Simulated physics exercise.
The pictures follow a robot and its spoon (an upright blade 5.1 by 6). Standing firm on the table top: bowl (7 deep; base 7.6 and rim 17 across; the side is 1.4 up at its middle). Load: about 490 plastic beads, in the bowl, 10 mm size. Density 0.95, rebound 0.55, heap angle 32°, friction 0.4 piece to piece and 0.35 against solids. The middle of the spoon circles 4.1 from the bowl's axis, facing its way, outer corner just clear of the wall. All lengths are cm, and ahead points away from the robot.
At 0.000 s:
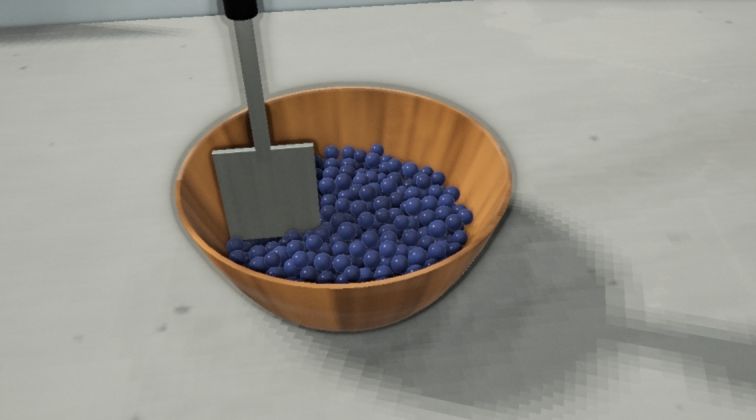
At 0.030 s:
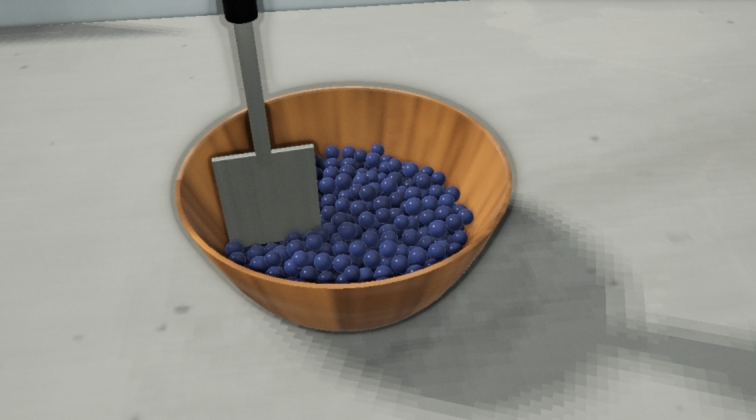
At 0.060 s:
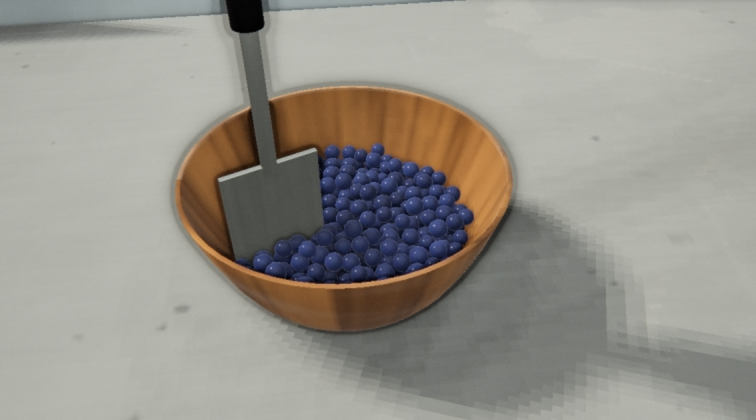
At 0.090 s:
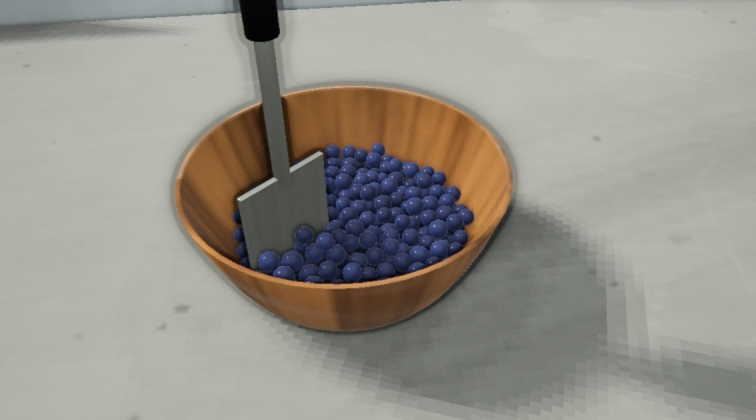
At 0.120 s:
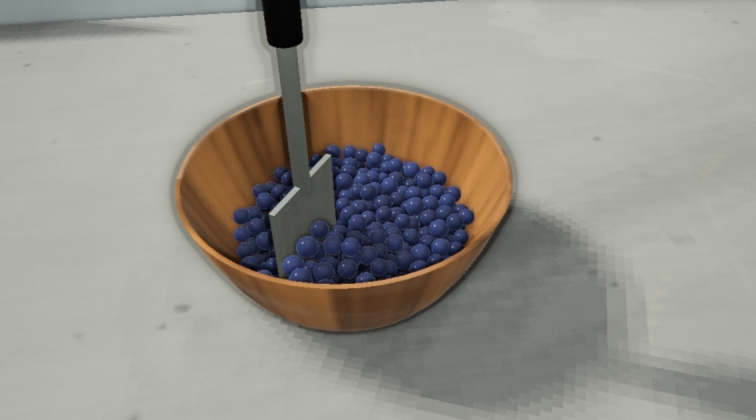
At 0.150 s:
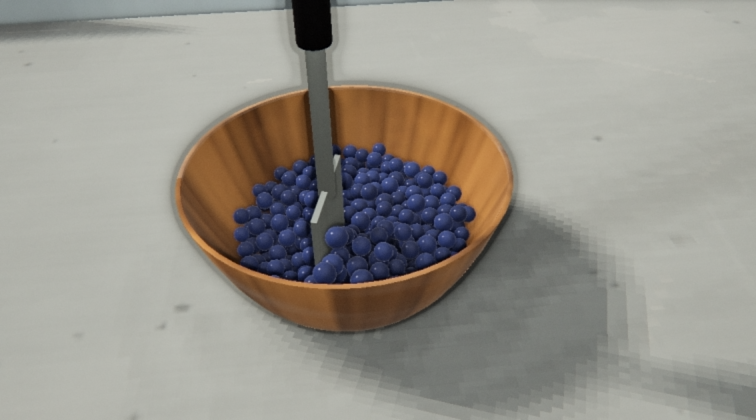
A wooden bowl heaped with small dark blue beads sits on a pale grey, lightly speckled table top, seen from above at an angle by a still camera, its shadow falling to the right. A flat grey metal blade with a black handle stands upright at the bowl's left side. It sweeps rightward along the near side, turning edge-on and pushing beads ahead, while others show behind it.
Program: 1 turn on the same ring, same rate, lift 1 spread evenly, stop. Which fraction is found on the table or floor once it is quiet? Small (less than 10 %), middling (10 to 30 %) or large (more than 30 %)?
Share on the table or floor: Small (less than 10 %).
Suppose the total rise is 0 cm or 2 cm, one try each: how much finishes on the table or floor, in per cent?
About 10 and 5 per cent.
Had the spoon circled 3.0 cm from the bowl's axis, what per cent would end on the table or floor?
It would be near 5 per cent.
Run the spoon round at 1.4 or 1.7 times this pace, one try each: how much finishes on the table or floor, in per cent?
About 15 and 20 per cent.
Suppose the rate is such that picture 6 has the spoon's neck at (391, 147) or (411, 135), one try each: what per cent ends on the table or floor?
About 15 and 20 per cent.
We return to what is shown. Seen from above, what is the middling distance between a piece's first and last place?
Roughly 2 cm.
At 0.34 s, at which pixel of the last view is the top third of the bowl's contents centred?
Around (407, 171).
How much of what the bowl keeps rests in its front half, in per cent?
Roughly 60 per cent.
After 0.34 s, 184° round, highest piece 9 above the table; 489 in the bowl, 1 on the table or floor, 2 in flight or on the tool.
After 0.53 s, 294° round, highest piece 9 above the table; 478 in the bowl, 7 on the table or floor, 7 in flight or on the tool.
After 0.82 s, 0° round, highest piece 7 above the table; 469 in the bowl, 23 on the table or floor.
After 1.52 s, 0° round, highest piece 7 above the table; 469 in the bowl, 23 on the table or floor.
At rest, 469 in the bowl, 23 on the table or floor. That is 5 % on the table or floor.
